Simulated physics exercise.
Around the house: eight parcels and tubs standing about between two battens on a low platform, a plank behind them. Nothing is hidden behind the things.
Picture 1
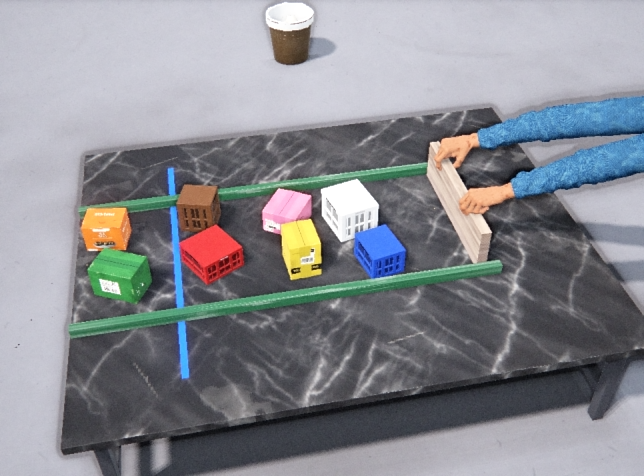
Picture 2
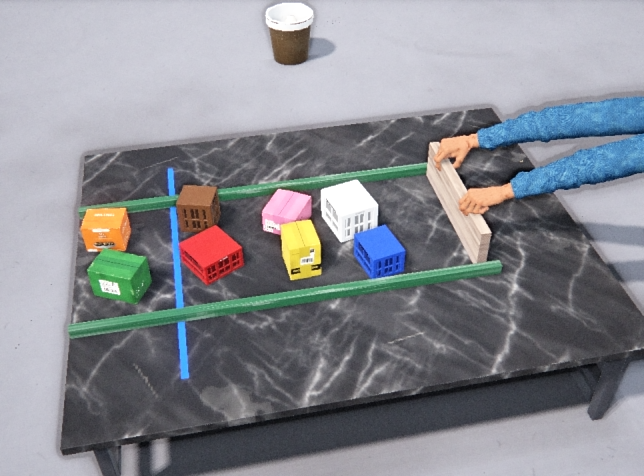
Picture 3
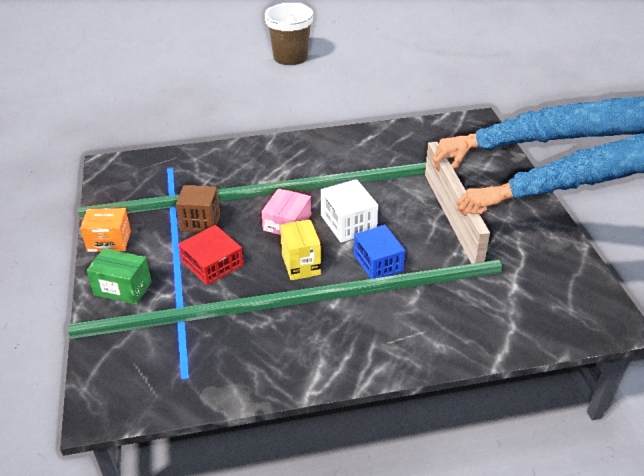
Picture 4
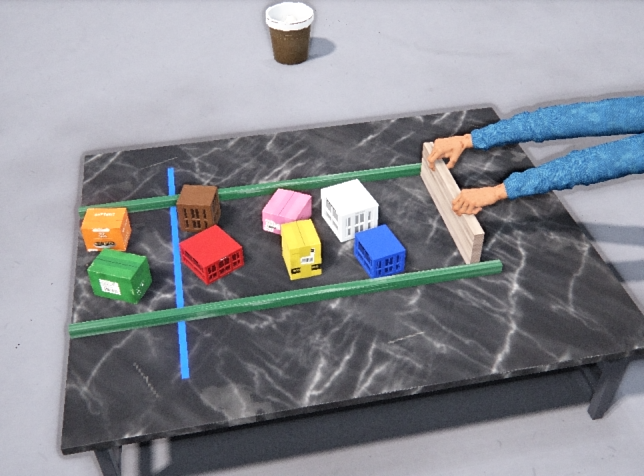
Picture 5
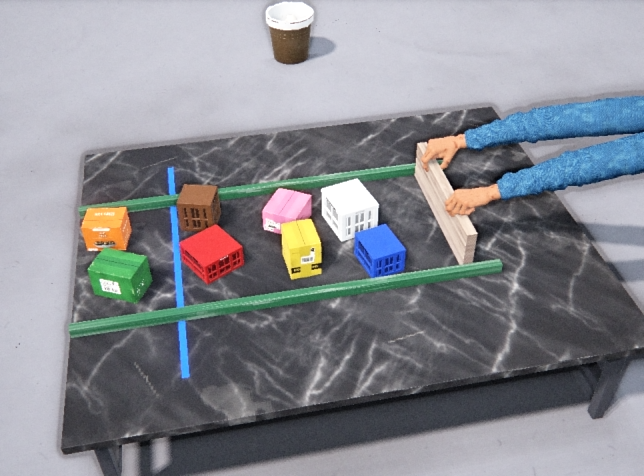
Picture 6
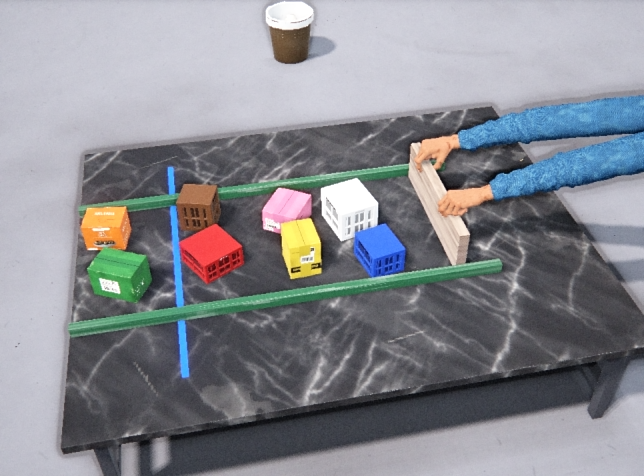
To begin with, two hands hold a wooden plank upright at the right end of two green strips on a dark table, with eight colourful boxes and crates standing between the strips. The hands then slide the plank a short way left toward the white and blue crates, which stay still.
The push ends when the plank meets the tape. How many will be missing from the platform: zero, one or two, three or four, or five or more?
The number that fall off is one or two.
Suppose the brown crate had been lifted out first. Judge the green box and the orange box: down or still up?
The green box drops off; the orange box is lost.
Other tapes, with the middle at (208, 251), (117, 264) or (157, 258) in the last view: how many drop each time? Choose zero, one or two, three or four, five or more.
The falls would be zero; five or more; 3 or 4.
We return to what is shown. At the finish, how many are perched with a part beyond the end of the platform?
That would be 1.
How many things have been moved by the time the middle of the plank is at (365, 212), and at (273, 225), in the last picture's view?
By then 2, and 6.
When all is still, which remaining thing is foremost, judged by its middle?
It is the red crate.
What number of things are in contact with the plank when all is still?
3 of them.
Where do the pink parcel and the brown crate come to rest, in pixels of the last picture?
Near (114, 243) and (156, 205).
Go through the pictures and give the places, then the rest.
The first frame shows orange box (107, 229); green box (121, 276); brown crate (199, 209); plank (456, 201); tape (177, 257).
The second frame shows green box (120, 276); plank (456, 201).
The third frame shows brown crate (199, 209); blue crate (379, 253).
The fourth frame shows orange box (107, 230); yellow parcel (301, 249).
The fifth frame shows green box (121, 275); white crate (350, 210).
The sixth frame shows orange box (107, 229); green box (120, 275); brown crate (199, 208); plank (436, 203); tape (177, 256).
A little later, none off yet; orange box at rest near (107, 229); green box at rest near (120, 275); brown crate at rest near (199, 208).
Next, none off yet; orange box at rest near (107, 229); green box at rest near (120, 275); brown crate shifted a little near (194, 208).
Later still, none off yet; orange box at rest near (107, 229); green box shifted about its own width near (85, 284); brown crate shifted about its own width near (162, 206).
When it is over, the number that fall off is one or two; down, green box and orange box.
